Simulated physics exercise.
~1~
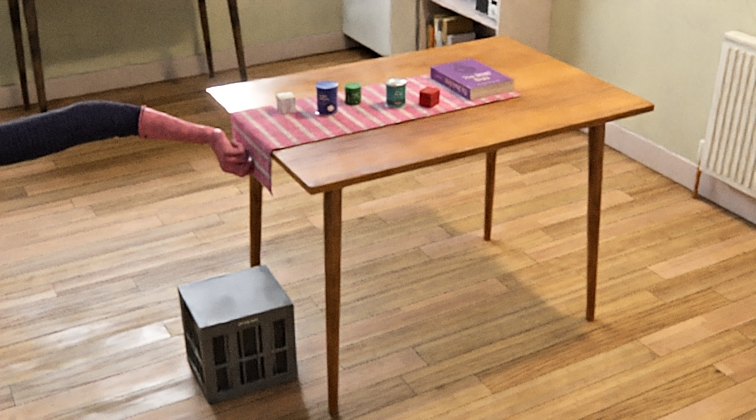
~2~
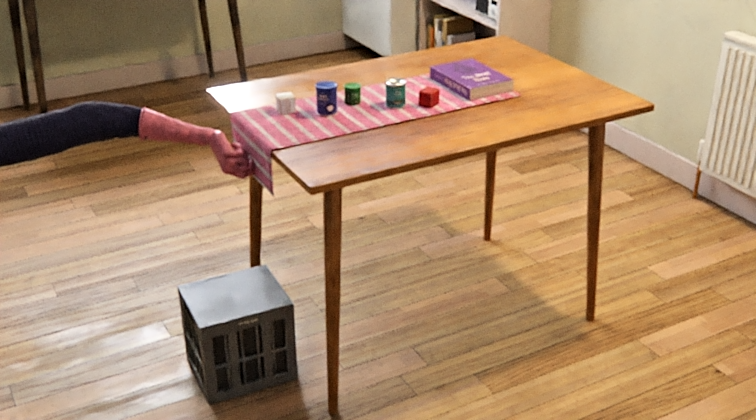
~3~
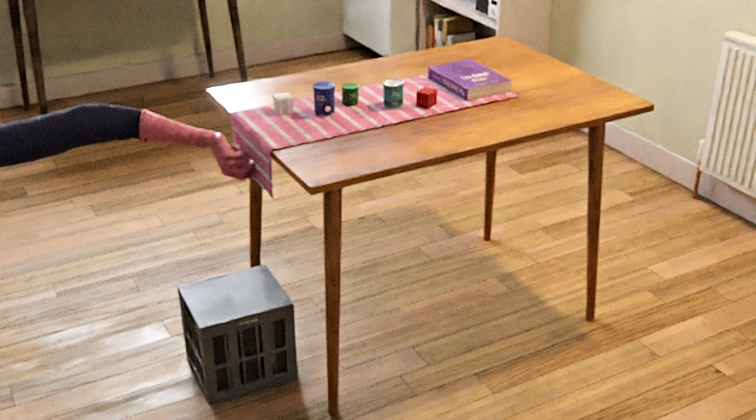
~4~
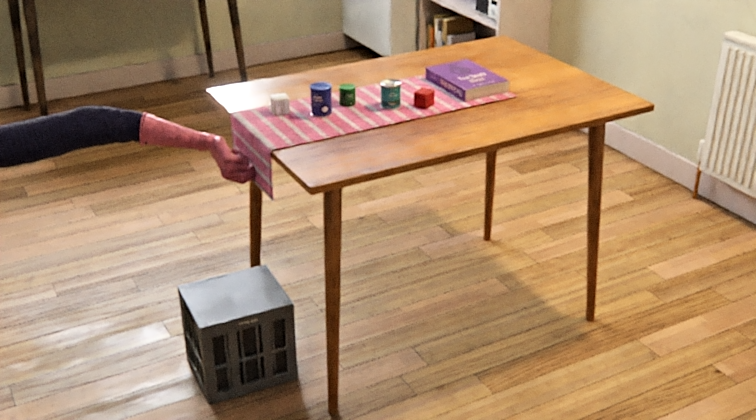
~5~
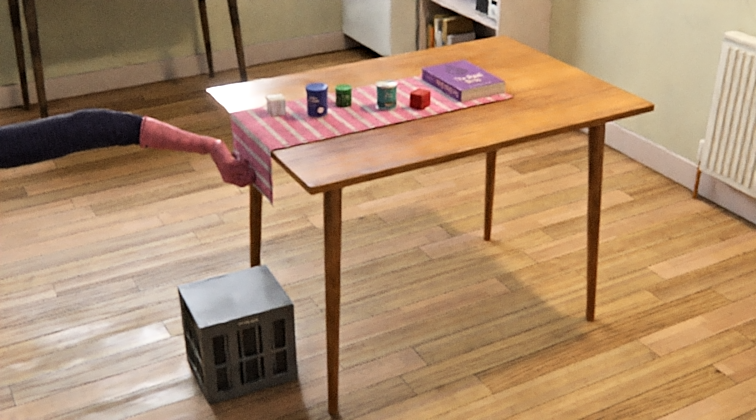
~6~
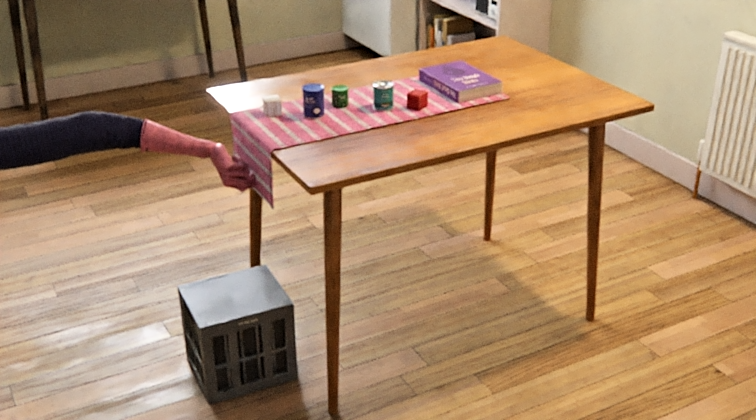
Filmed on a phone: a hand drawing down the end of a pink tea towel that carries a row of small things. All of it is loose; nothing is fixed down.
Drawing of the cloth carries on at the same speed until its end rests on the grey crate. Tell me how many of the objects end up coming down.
Three things are going to come down.
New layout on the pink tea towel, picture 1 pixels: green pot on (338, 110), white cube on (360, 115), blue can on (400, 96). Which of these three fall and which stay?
The green pot? It tips off. The white cube tips off, and the blue can stays where it is.
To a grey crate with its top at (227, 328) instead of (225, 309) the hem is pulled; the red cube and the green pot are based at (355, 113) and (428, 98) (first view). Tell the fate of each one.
The red cube ends up off the top and the green pot ends up still on top.
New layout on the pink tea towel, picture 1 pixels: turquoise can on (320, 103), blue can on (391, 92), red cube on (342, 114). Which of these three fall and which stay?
The turquoise can falls, the blue can remains up, the red cube drops off.
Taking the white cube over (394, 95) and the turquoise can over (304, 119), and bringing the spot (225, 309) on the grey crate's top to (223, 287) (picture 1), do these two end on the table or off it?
The white cube? Safe. The turquoise can? Lost.
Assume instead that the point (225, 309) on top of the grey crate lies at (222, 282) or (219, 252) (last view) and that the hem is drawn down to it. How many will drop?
If so, 2 and 1.
Soon after, hem near (256, 241); white cube gone.
Then, hem on the crate; white cube, blue can and green pot gone.
At rest, hem on the crate; white cube, blue can and green pot gone. It carries off three.
